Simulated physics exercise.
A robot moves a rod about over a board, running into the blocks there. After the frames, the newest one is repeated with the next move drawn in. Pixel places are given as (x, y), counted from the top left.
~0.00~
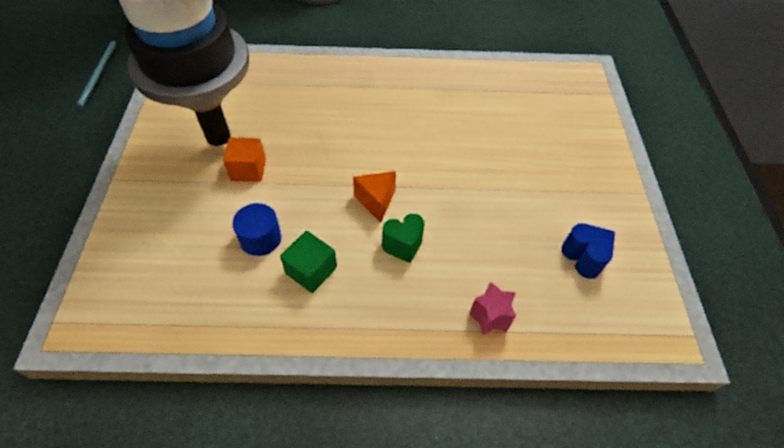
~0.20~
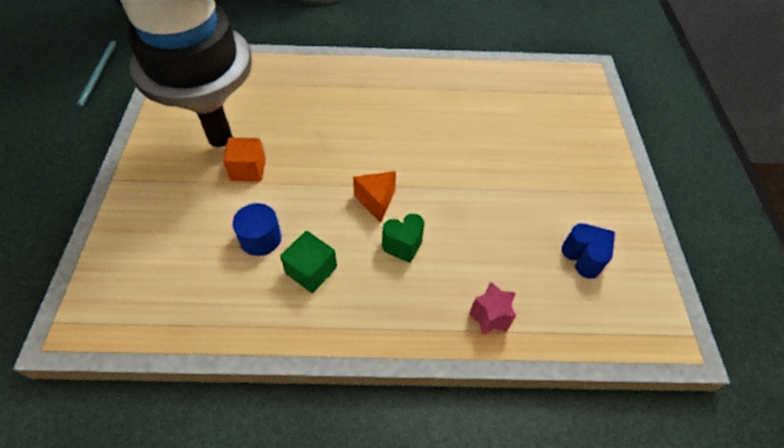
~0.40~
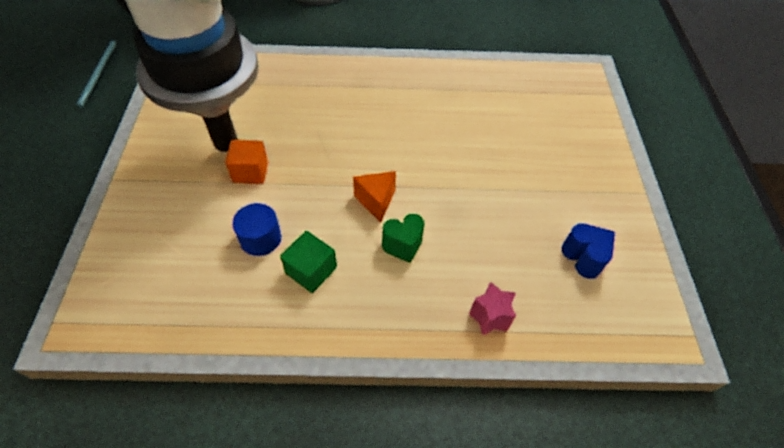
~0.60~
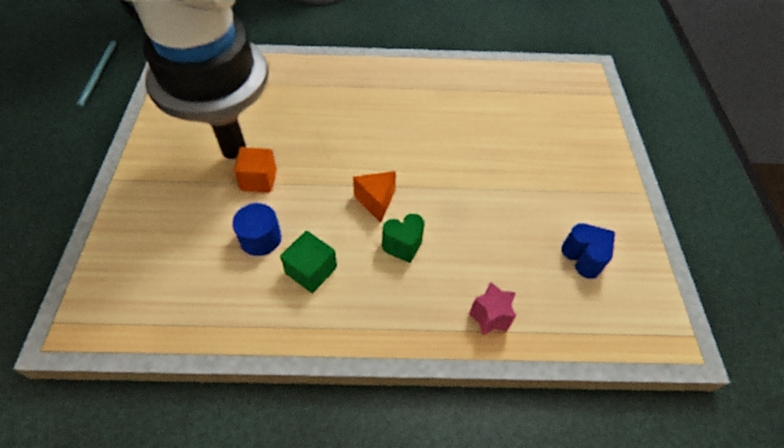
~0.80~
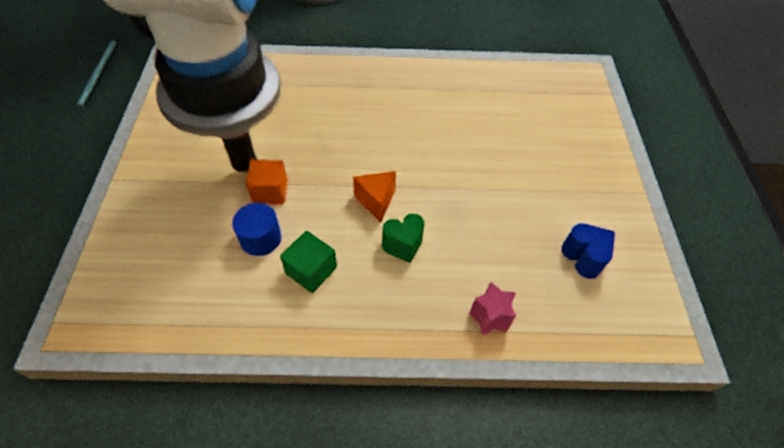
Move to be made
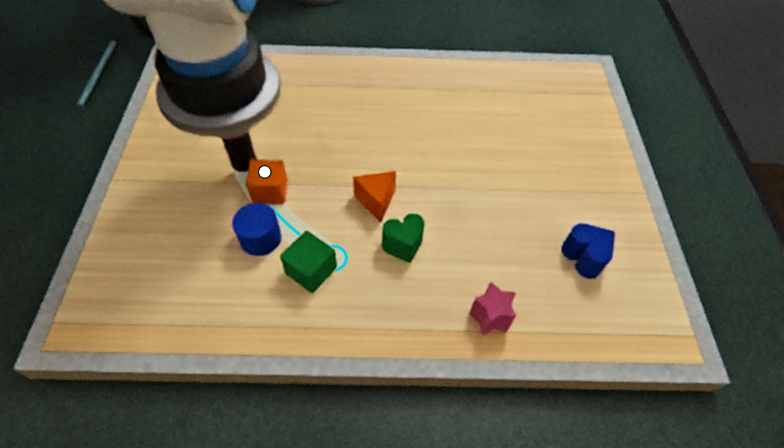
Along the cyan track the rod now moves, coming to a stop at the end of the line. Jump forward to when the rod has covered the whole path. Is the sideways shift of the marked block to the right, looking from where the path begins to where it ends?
Short answer: No.
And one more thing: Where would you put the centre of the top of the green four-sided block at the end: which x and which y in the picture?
Top centre: (317, 272).
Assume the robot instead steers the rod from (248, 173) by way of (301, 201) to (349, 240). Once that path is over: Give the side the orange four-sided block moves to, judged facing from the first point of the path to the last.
Facing from start to end, it will go to the right.
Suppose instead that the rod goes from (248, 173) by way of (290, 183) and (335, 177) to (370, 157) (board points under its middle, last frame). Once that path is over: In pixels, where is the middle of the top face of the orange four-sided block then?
(293, 190)
The drawn path runs from (248, 173) by way of (281, 218) to (332, 258); the dot is on the orange four-sided block.
On the path given first. One third of the way, rod (266, 194); orange four-sided block (296, 196), turned 30° anticlockwise.
Two thirds of the way, rod (295, 223); blue circular block (255, 228); orange four-sided block (326, 207), turned 95° anticlockwise.
At the end, rod (331, 249); blue circular block (255, 228); orange four-sided block (338, 210), turned 140° anticlockwise; green four-sided block (317, 272), turned 50° clockwise; green heart not moved.
